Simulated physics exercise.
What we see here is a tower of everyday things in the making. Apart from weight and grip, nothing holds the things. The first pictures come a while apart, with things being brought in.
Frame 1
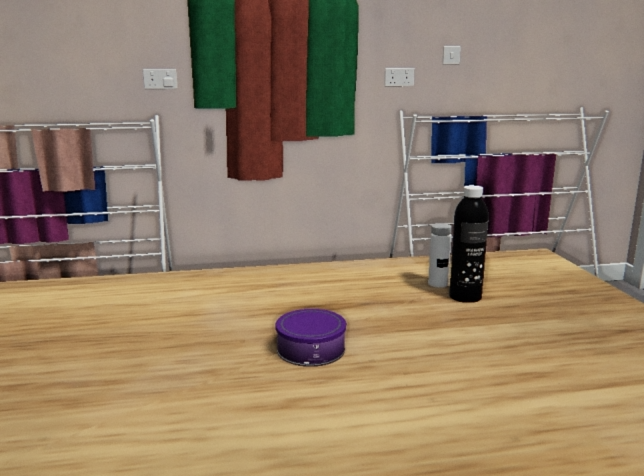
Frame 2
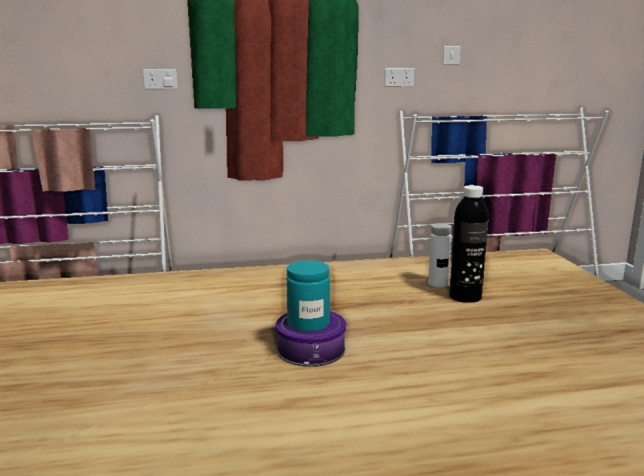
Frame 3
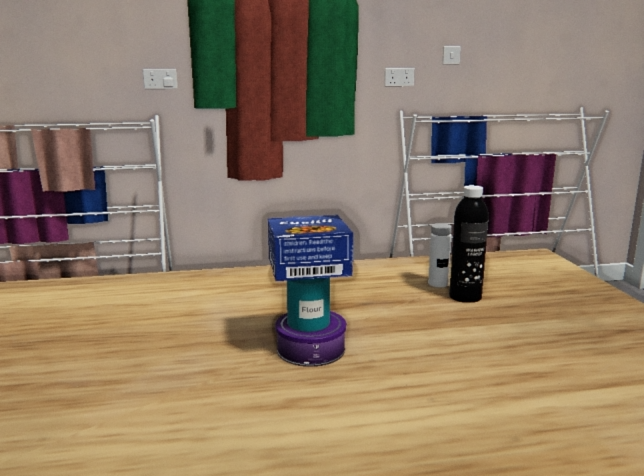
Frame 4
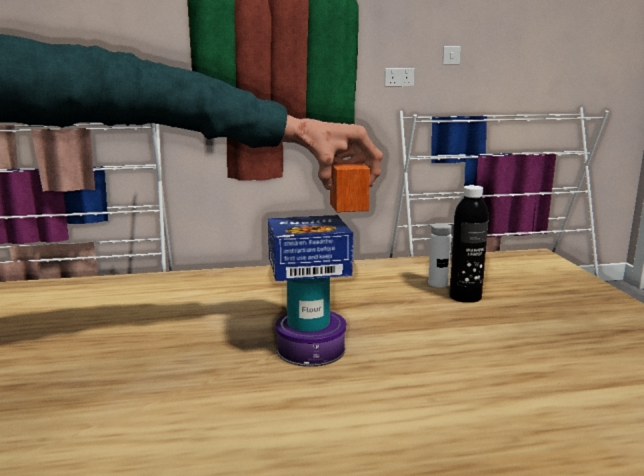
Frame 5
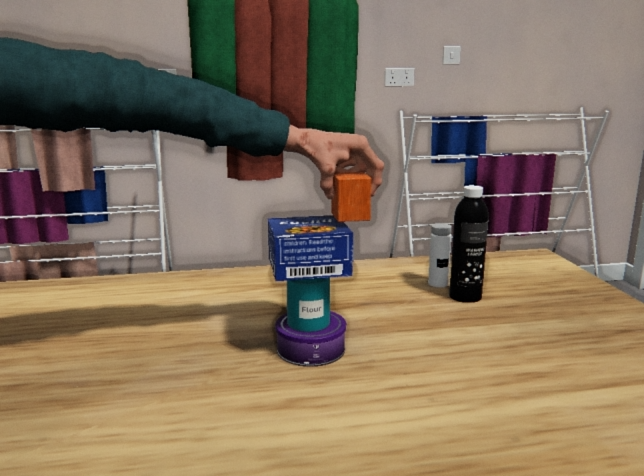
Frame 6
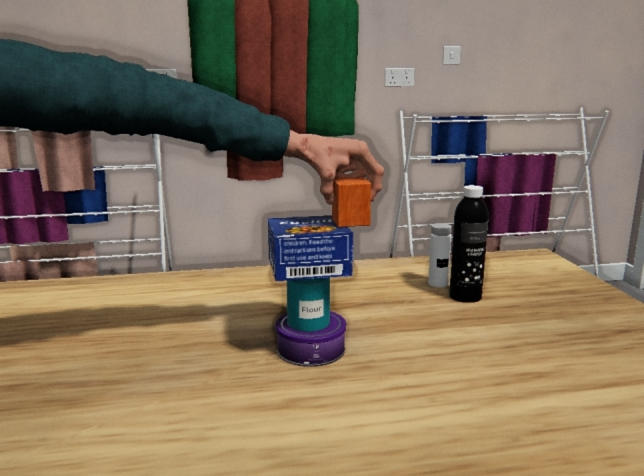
A turquoise jar appears on top of a purple tub on a wooden table, and then a blue box sits on the jar. A hand reaches in from the left holding an orange block above the box's right side and lowers it slightly to the box's top, still gripping it.
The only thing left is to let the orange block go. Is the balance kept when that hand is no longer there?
It fails.
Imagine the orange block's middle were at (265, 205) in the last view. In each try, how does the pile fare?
After that, the pile falls over.
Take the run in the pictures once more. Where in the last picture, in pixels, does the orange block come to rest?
Somewhere around (458, 316) in the last picture.
Then, 0.40 s later than the last frame, orange block now fallen.
Then, 0.50 s later than the last frame, things are still on the move.
When it is over, fallen, orange block; the other 5 as before. End places, in pixels of the last picture, orange block near (458, 315). The pile comes apart.
